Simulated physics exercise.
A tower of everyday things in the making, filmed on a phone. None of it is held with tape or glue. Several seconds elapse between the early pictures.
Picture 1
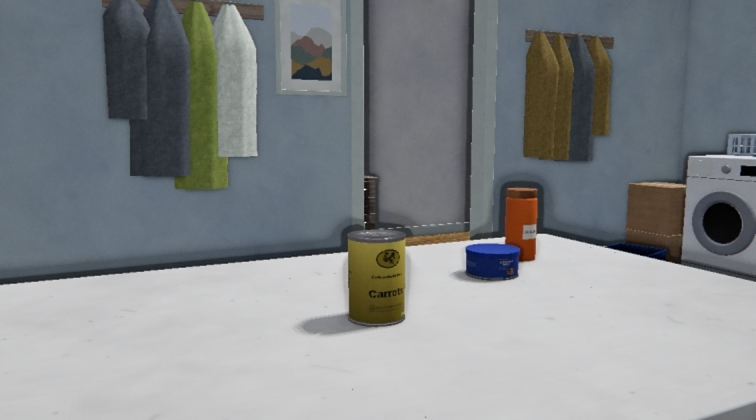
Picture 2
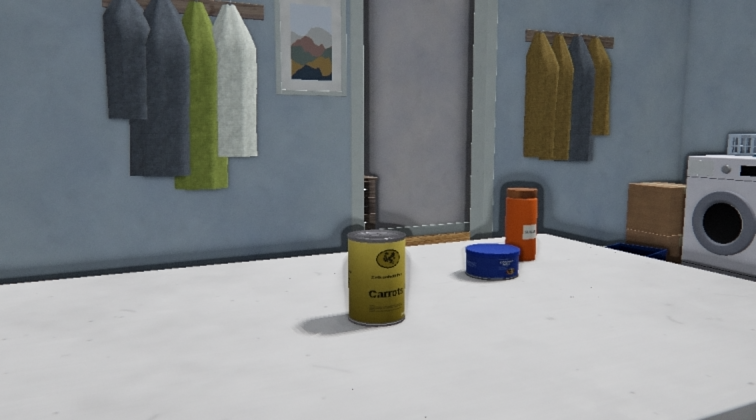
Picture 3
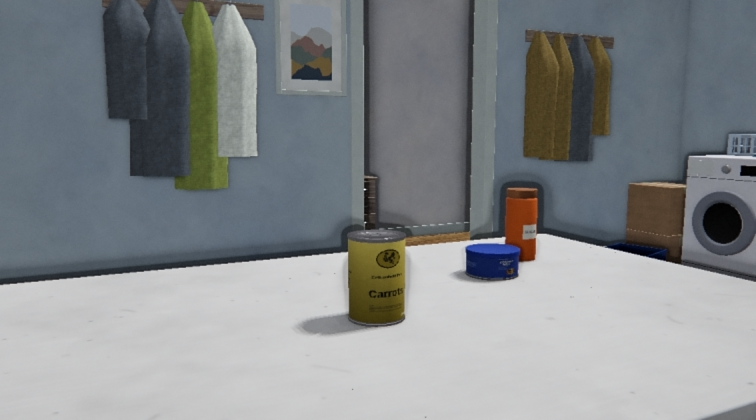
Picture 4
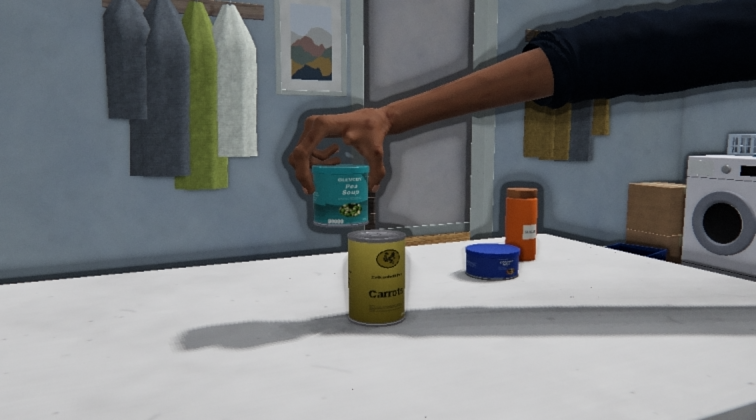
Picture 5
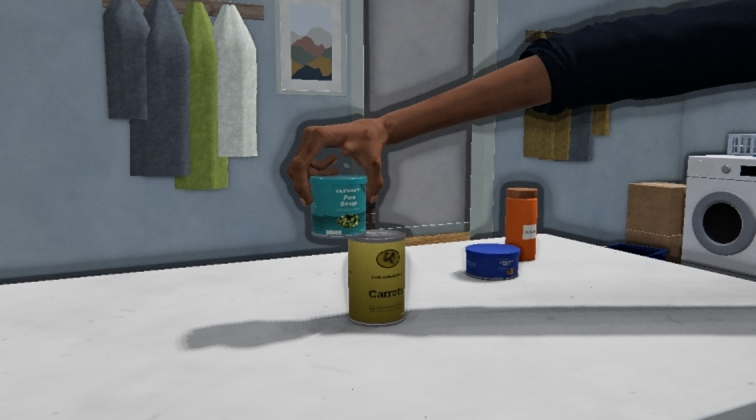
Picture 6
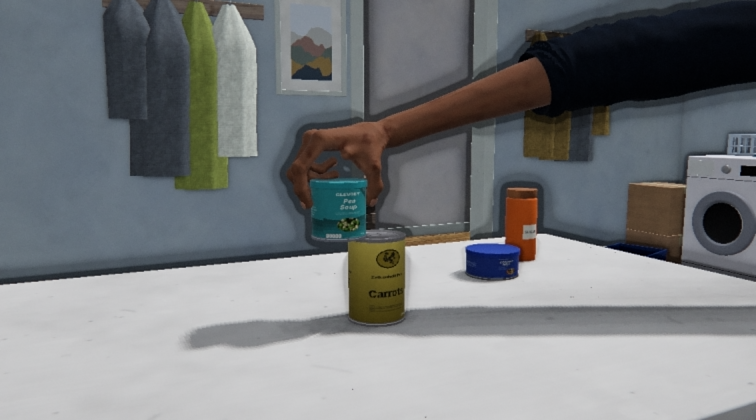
A hand lowers a turquoise tin slightly beside the top of a yellow tin.
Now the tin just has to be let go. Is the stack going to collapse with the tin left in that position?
Yes, it collapses.
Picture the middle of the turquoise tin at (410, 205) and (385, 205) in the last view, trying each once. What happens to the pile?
So, in case one it falls over, and in case two it stays steady.
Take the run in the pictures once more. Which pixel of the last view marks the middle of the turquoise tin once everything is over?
End position in the final view: Approximately (309, 300).
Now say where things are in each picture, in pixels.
In the first frame, the last thing is not in view yet; blue tub (492, 261).
In the second frame, the last thing is not in view yet; yellow tin (377, 277).
In the third frame, the last thing is not in view yet; orange jar (521, 224).
In the fourth frame, coming down; turquoise tin (341, 195); blue tub (492, 261).
In the fifth frame, set down, still held; turquoise tin (339, 205); yellow tin (377, 277).
In the sixth frame, set down, still held; turquoise tin (339, 209); orange jar (521, 224).
Then, 0.20 s after the last picture, turquoise tin tipped 37° from how it was near (325, 223).
Then, 0.30 s after the last picture, turquoise tin now fallen.
Then, 0.40 s after the last picture, nothing new.
At rest, fallen, turquoise tin; the other 3 in place. Seen from the same camera at the end, turquoise tin near (310, 300). The pile loses its balance.
